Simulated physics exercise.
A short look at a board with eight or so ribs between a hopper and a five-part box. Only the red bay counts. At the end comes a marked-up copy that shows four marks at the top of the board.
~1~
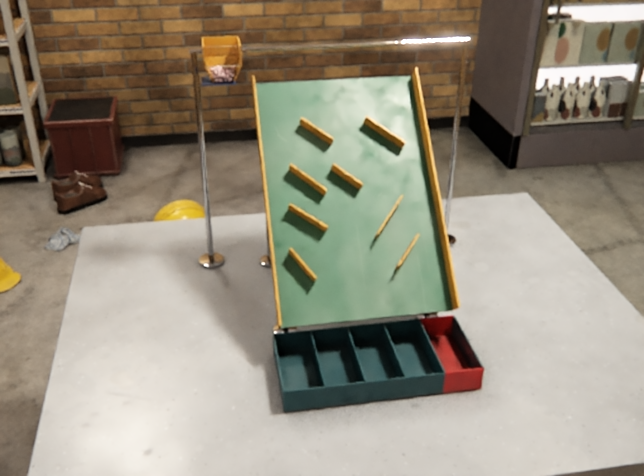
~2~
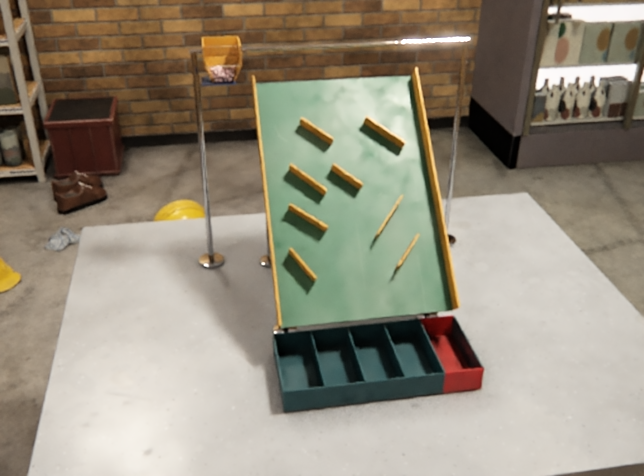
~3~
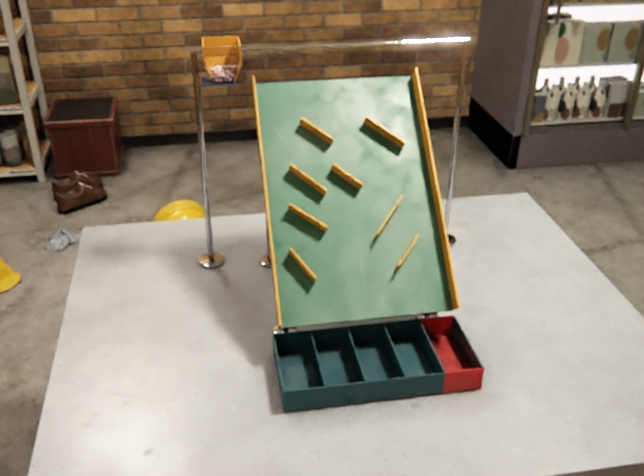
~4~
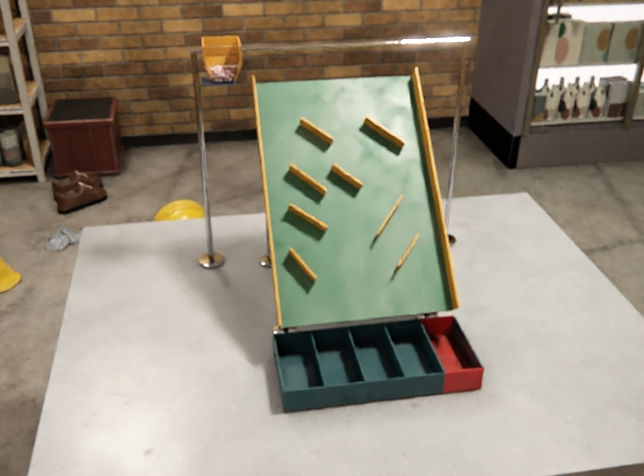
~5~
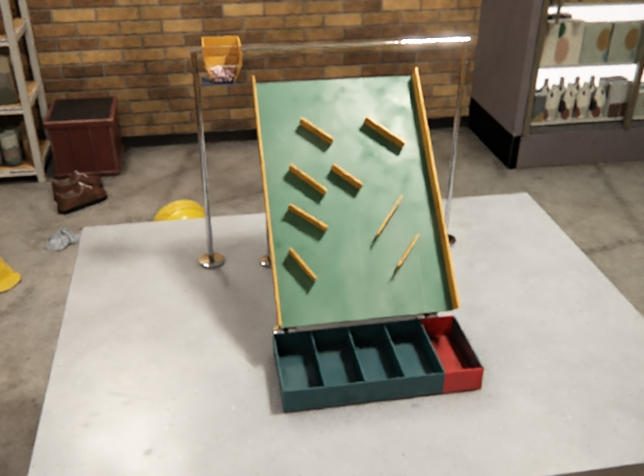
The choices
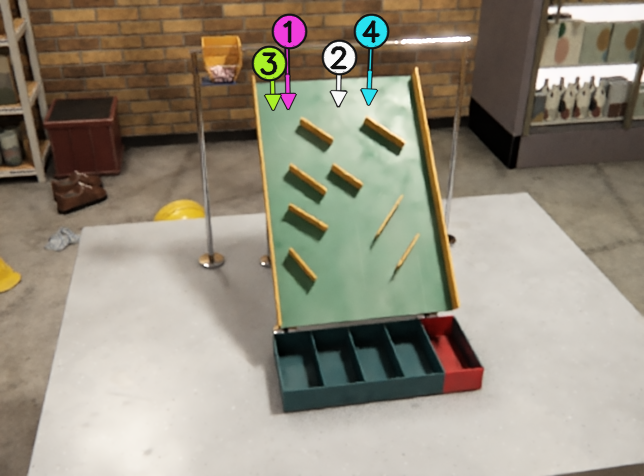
At the start, a small yellow-orange hopper holding a cluster of tiny pieces sits at the upper left of a sloping green board with short ribs, above a box with four dark green bays and a red one at the right. Through to the end, nothing visibly moves, and the board stays empty of loose pieces.
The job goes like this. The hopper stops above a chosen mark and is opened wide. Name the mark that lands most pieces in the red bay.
Use mark 4.
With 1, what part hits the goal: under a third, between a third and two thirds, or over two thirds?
Mark 1 gives under a third.
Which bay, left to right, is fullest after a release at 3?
The first from the left.
On the marked copy, mark 1 meets the board at (288, 103); mark 2 meets the board at (338, 100); mark 3 meets the board at (273, 104); mark 4 meets the board at (368, 99).
With 1, none in the red bay, about two thirds in other bays, about a third outside the box.
With 2, none in the red bay, most in other bays, about a quarter outside the box.
With 3, a stray few in the red bay, about two thirds in other bays, about a third outside the box.
With 4, about half in the red bay, about a quarter in other bays, about a quarter outside the box.
